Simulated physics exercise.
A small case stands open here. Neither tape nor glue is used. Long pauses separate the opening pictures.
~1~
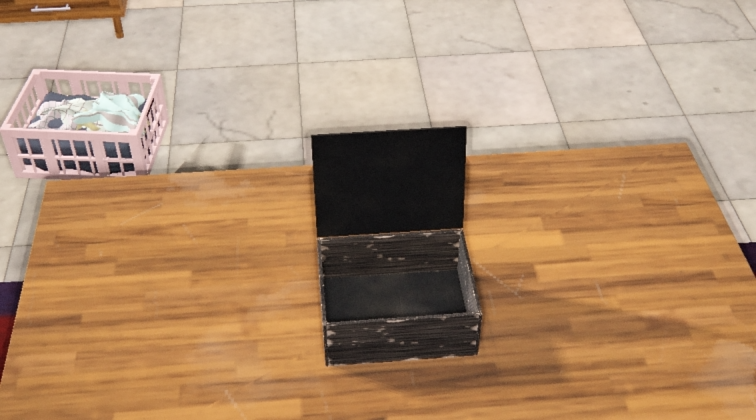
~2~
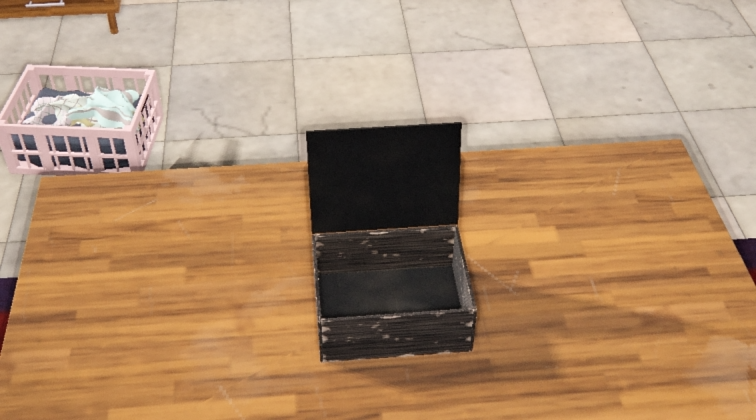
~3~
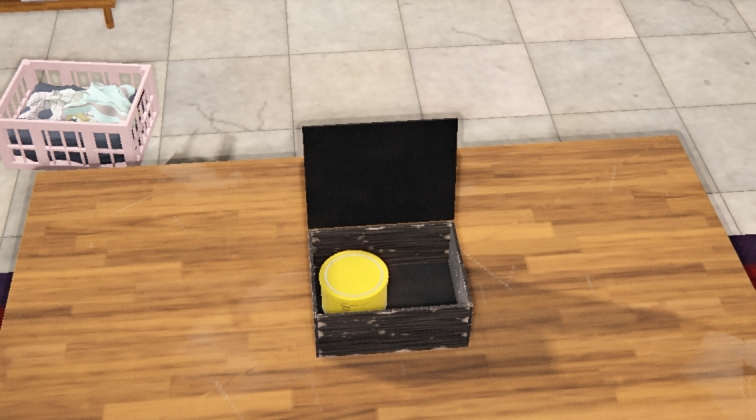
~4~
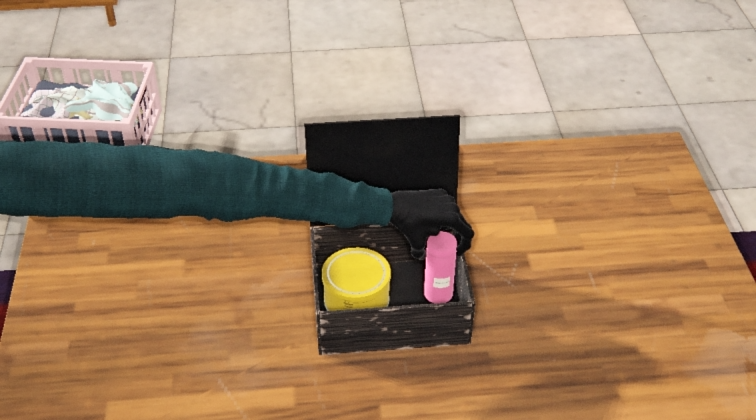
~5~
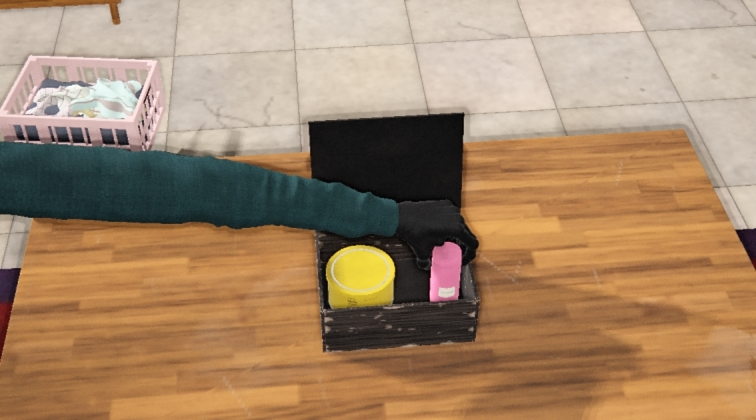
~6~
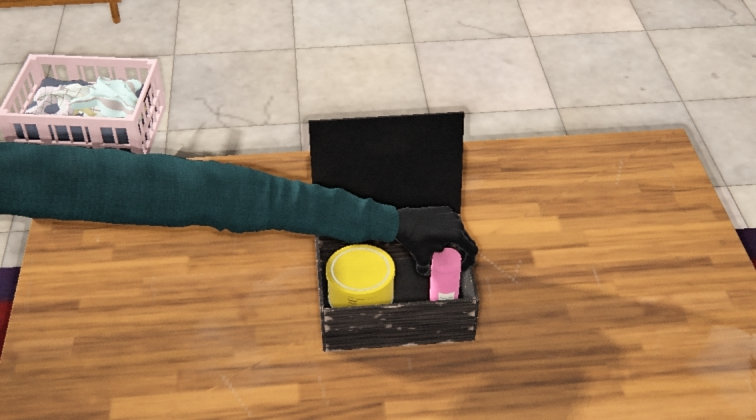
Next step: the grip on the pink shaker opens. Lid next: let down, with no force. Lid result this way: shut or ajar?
Open.
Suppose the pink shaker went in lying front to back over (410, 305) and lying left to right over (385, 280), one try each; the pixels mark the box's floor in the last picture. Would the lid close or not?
Well, the first time the lid gets all the way down, and the second time it can't get down.
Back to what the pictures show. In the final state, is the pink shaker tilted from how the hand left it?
The pink shaker keeps its pose.
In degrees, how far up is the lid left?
Roughly 14°.
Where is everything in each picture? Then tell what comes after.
In the first frame, the last thing is not in view yet.
In the second frame, the last thing is not in view yet.
In the third frame, the last thing is not in view yet; yellow tub (354, 289).
The fourth frame shows on its way; pink shaker (440, 268); yellow tub (356, 286).
The fifth frame shows on its way; pink shaker (446, 278); yellow tub (361, 284).
The sixth frame shows in place under the hand; pink shaker (445, 283); yellow tub (361, 283).
Then, 1.20 s after the last picture, lid starting down.
Then, 1.50 s after the last picture, lid 69° above the rim.
Then, 1.70 s after the last picture, lid 47° above the rim.
Then, 1.90 s after the last picture, lid 16° above the rim.
At rest, lid 15° above the rim; both in place. Seen from the same camera at the end, pink shaker near (445, 283).
